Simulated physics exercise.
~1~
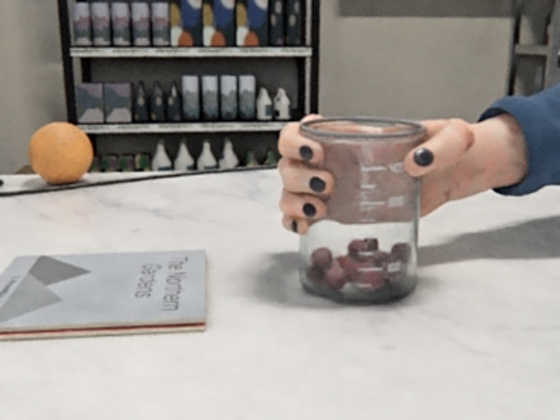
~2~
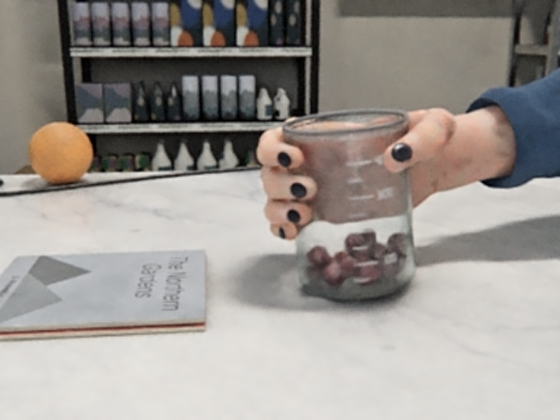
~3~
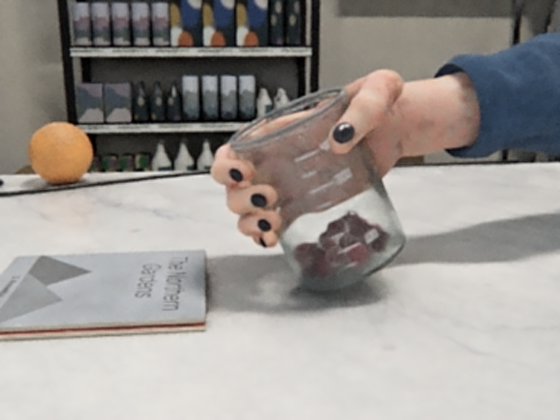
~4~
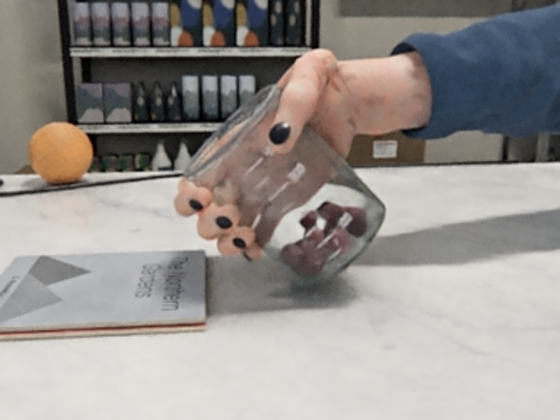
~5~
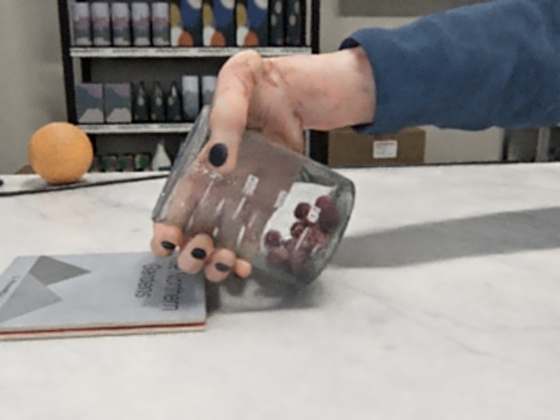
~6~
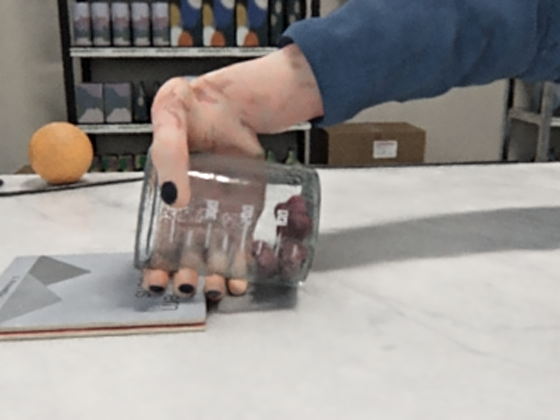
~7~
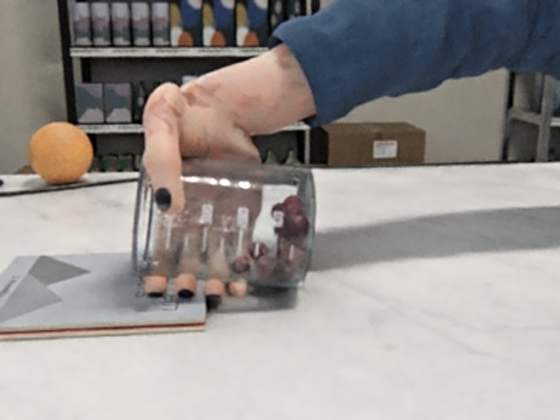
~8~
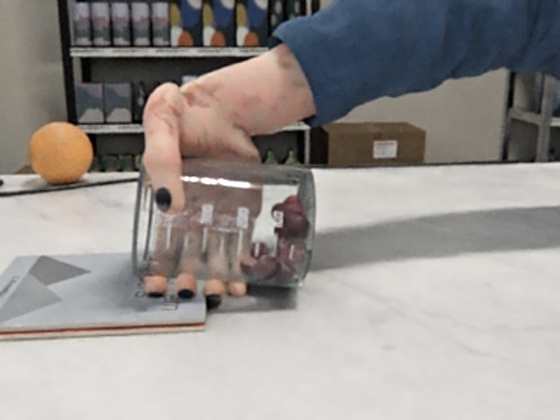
A hand tips a glass beaker left onto a booklet, and the dark red pieces stay inside.
